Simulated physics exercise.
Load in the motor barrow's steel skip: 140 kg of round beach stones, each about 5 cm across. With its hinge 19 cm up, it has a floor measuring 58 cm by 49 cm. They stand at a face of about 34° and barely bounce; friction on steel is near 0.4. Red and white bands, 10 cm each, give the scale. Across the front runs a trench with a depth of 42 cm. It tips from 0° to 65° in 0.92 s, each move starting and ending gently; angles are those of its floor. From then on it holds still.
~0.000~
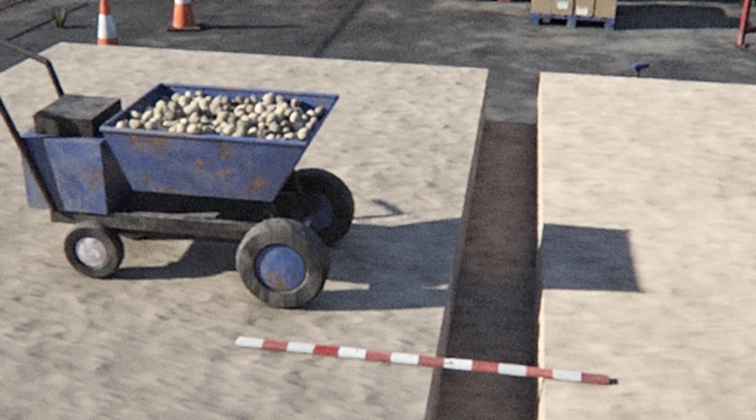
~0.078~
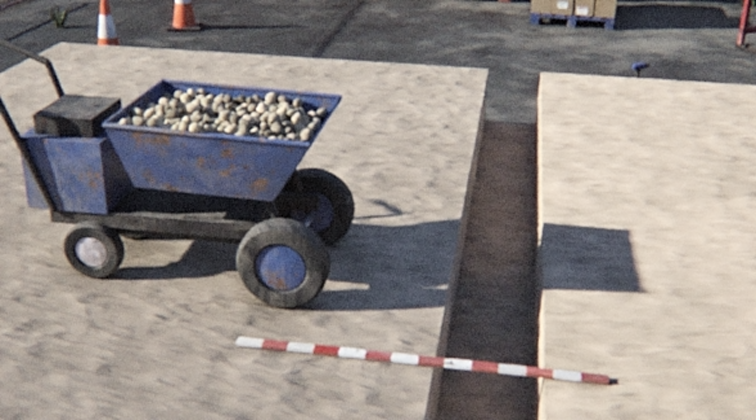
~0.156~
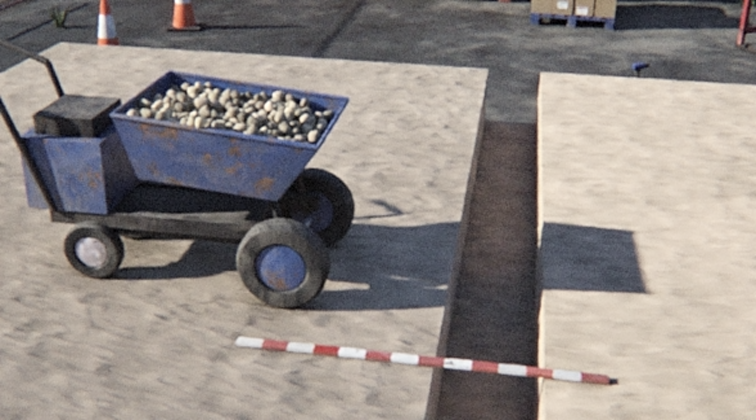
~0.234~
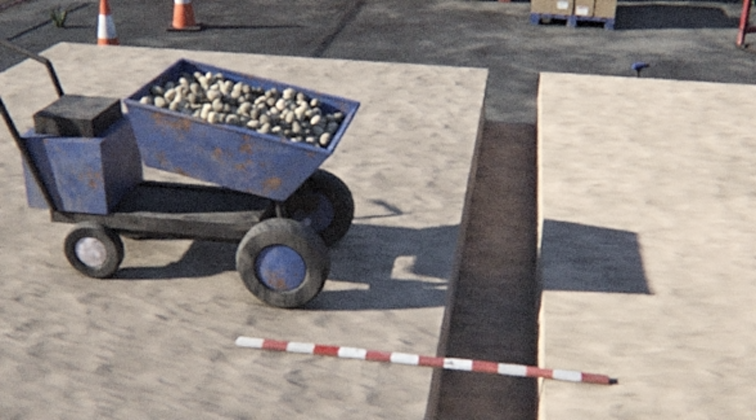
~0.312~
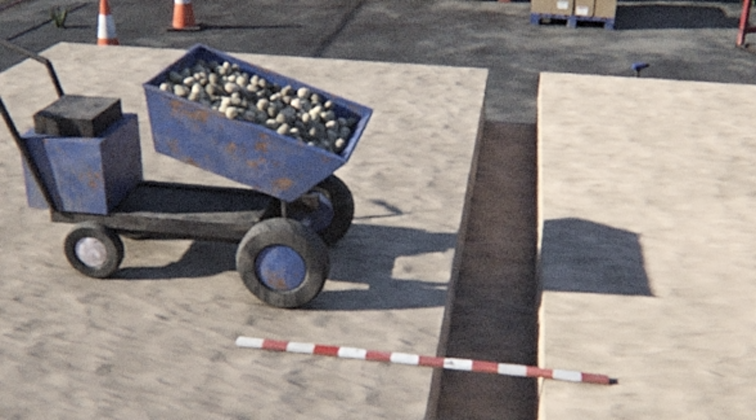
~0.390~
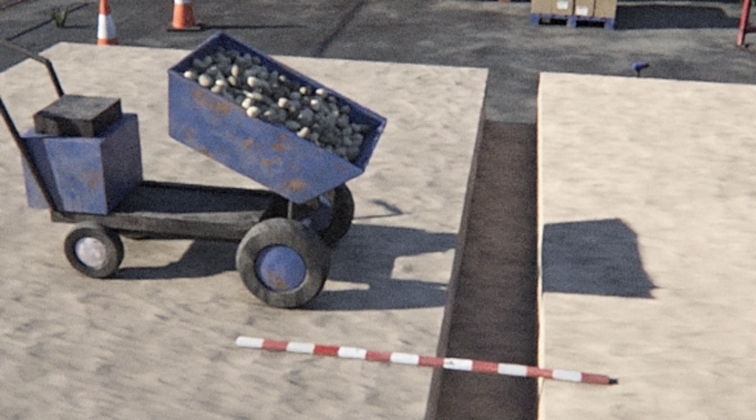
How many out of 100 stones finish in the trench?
About 82 of them.
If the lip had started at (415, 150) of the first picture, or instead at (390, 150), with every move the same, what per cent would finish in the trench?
The first gives about 30 percent and the second about 40 percent.
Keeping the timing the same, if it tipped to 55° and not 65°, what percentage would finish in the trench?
Some 50 in a hundred, I'd say.
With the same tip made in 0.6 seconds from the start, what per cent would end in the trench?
Then roughly 75 percent.
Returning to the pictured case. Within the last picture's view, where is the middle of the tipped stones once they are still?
I'd point to around (492, 360).
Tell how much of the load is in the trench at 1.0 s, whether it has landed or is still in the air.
By then, around 25 percent.
After 0.7 s the floor is at 55°; 100 % in the skip; the foremost stones are at (405, 196).
After 1.0 s the floor is at 65°; 69 % in the skip, 5 % short of the trench, 26 % in the trench; the foremost stones are at (516, 290).
After 1.4 s the floor is at 65°; 34 % in the skip, 4 % short of the trench, 60 % in the trench, 2 % past the trench; the foremost stones are at (626, 305).
After 3.3 s the floor is at 65°; 10 % in the skip, 6 % short of the trench, 82 % in the trench, 2 % past the trench; the foremost stones are at (728, 318).
